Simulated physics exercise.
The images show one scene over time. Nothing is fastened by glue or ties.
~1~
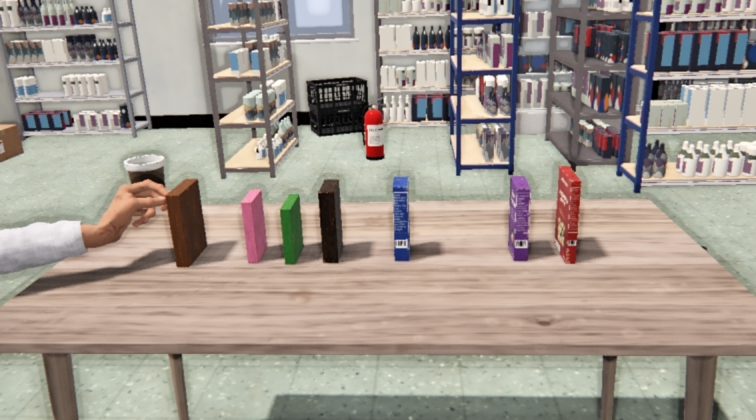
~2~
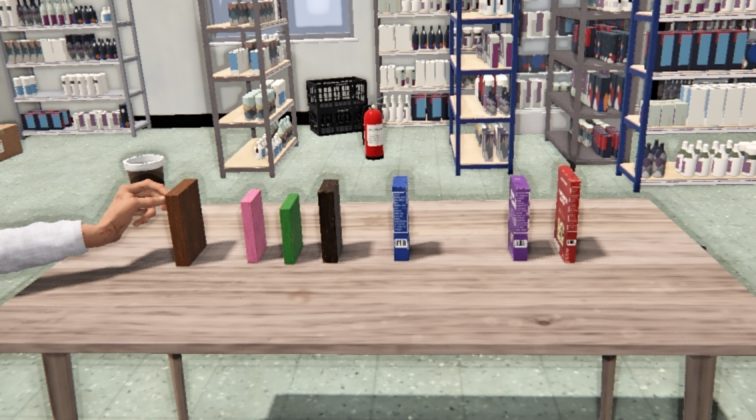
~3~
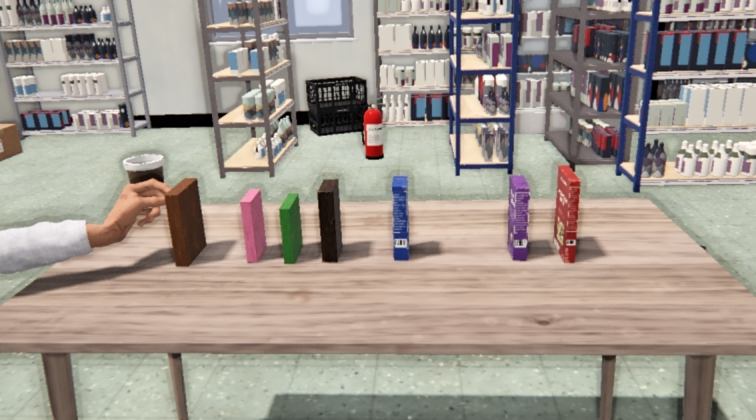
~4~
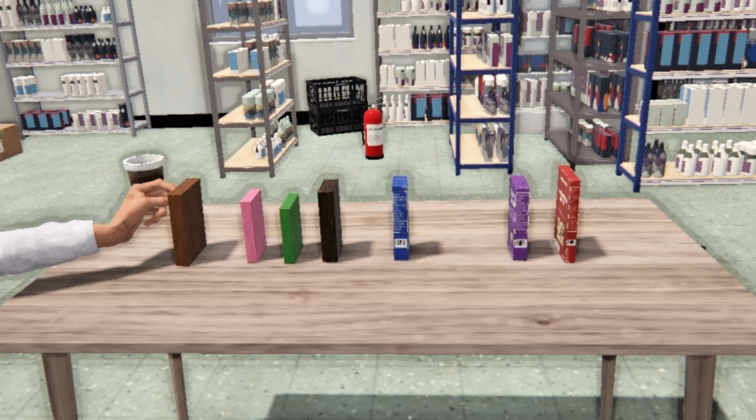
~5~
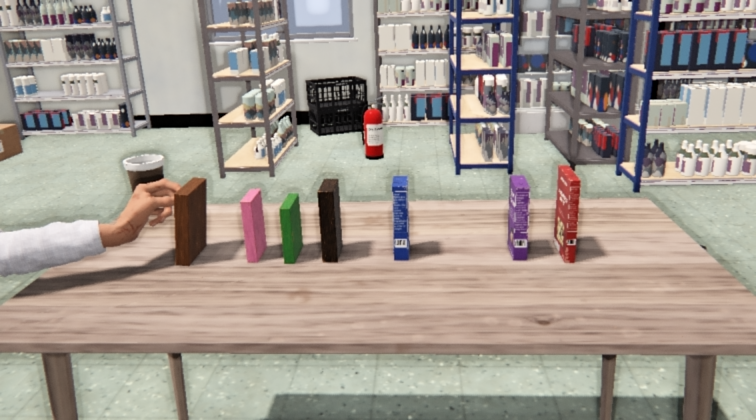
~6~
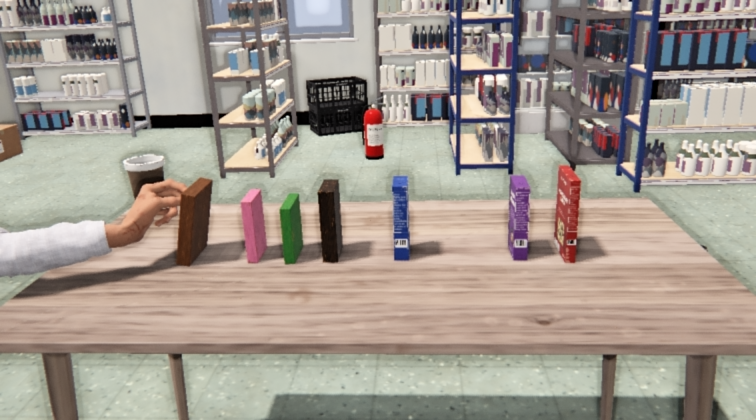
A hand in a white sleeve reaches in from the left to a brown board standing upright on a pale wooden table, seen from a fixed, slightly raised view in a room lined with stocked shelves. Right of it stand pink, green and black boards, then blue, purple and red packets, with a red extinguisher behind. The hand pushes the brown board slightly rightward, tilting it a little.
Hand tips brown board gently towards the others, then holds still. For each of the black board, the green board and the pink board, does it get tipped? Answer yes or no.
Black board - yes; green board - yes; pink board - yes.
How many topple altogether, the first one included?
Count: 7.
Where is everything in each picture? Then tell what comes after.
The first picture shows black board (331, 221); green board (292, 229); pink board (255, 226).
The second picture shows blue packet (401, 219); purple packet (518, 218).
The third picture shows blue packet (401, 218); purple packet (518, 218).
The fourth picture shows brown board 2° over; blue packet (401, 218); purple packet (518, 218).
The fifth picture shows brown board 7° over; blue packet (401, 218); purple packet (518, 218).
The sixth picture shows brown board 12° over; black board (331, 221); green board (292, 228); pink board (254, 226).
Then, 0.40 s past the last view, brown board 90° over; pink board rocked 26° from its first pose near (295, 226); green board rocked 27° from its first pose near (306, 229).
Then, 0.70 s past the last view, brown board 90° over; pink board rocked 66° from its first pose near (300, 238); black board rocked 74° from its first pose near (372, 239); green board rocked 67° from its first pose near (324, 240).
Then, 1.20 s past the last view, brown board 90° over; black board on its side near (377, 247); pink board rocked 68° from its first pose near (300, 239); green board rocked 68° from its first pose near (326, 240).
Finally, down or leaning hard on the table, pink board, blue packet, green board, purple packet and black board. Final places as the last picture's camera would see them, black board near (377, 247), green board near (326, 240).
